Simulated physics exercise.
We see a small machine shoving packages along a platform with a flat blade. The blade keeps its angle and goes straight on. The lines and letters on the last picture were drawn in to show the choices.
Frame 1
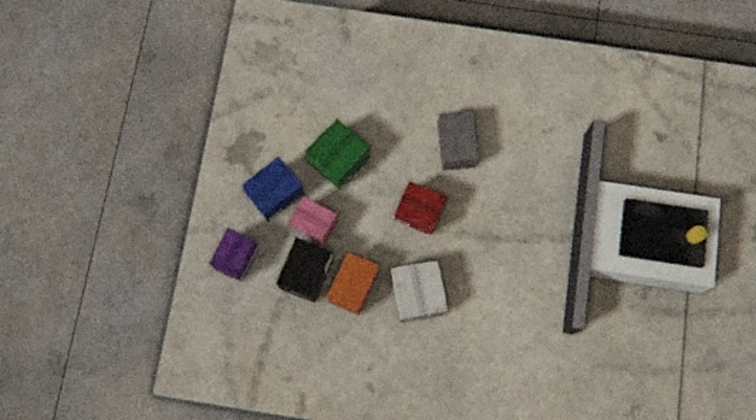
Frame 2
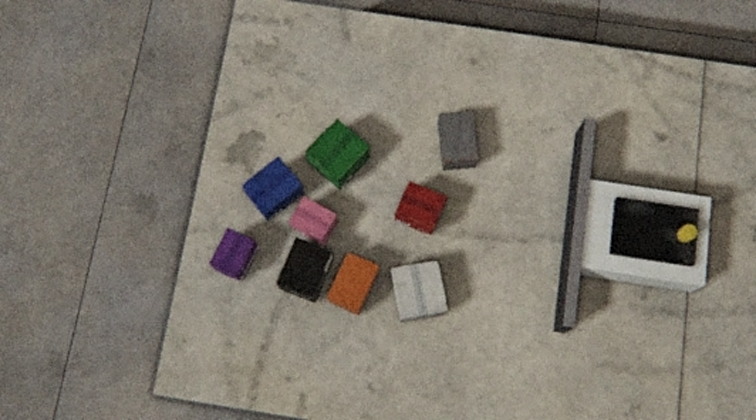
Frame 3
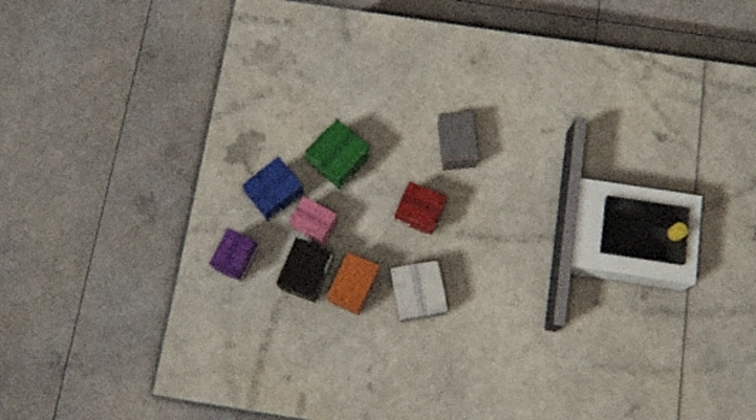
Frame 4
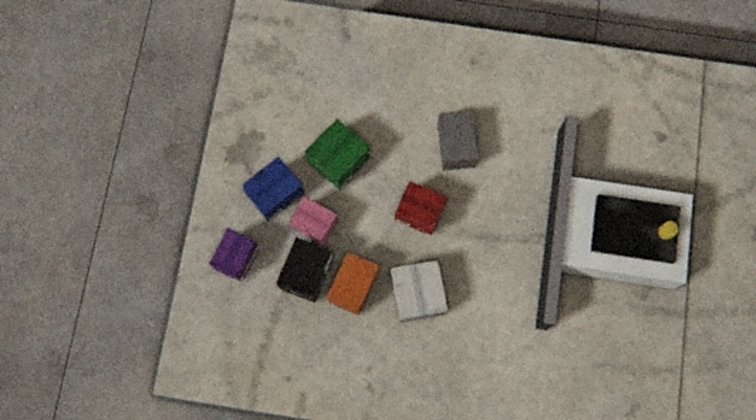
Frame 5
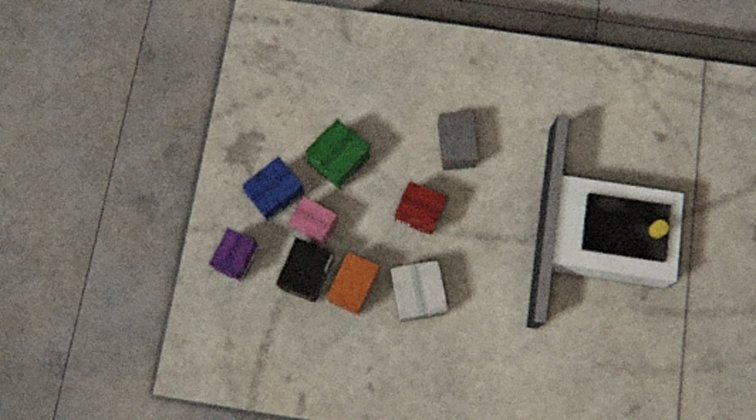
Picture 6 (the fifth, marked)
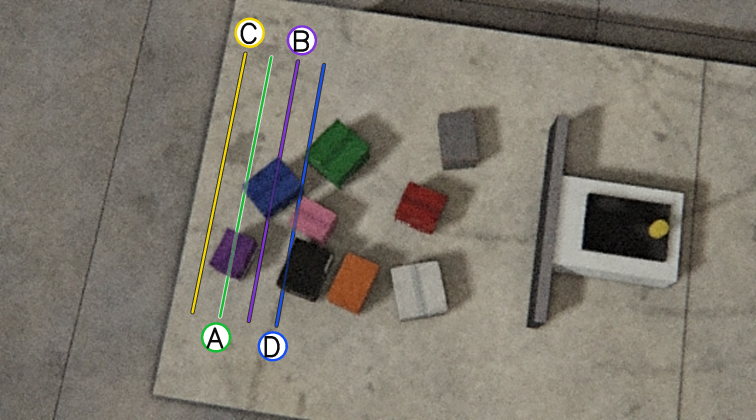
We see a small white machine with a wide, flat grey blade move slowly left across a pale platform toward a scattered group of coloured boxes, which stay still as the gap between blade and boxes narrows.
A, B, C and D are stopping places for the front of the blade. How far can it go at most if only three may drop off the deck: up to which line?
Up to line B.
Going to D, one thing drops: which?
The purple box.
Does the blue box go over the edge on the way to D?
No.
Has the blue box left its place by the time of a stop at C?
By then, yes.
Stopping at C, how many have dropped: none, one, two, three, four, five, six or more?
By then, six or more.
On the marked copy, A at (247, 182); B at (274, 187); C at (220, 178); D at (301, 191).
Following B. Soon after the start, robot (519, 211); grey crate (436, 136); white parcel (408, 287).
Later, robot (418, 196); purple box (198, 253); black parcel (233, 261).
In the end, robot (341, 184); black parcel over the edge; purple box over the edge; two fallen.
As for the rest, A drops six; C drops seven; D is within the limit but short.
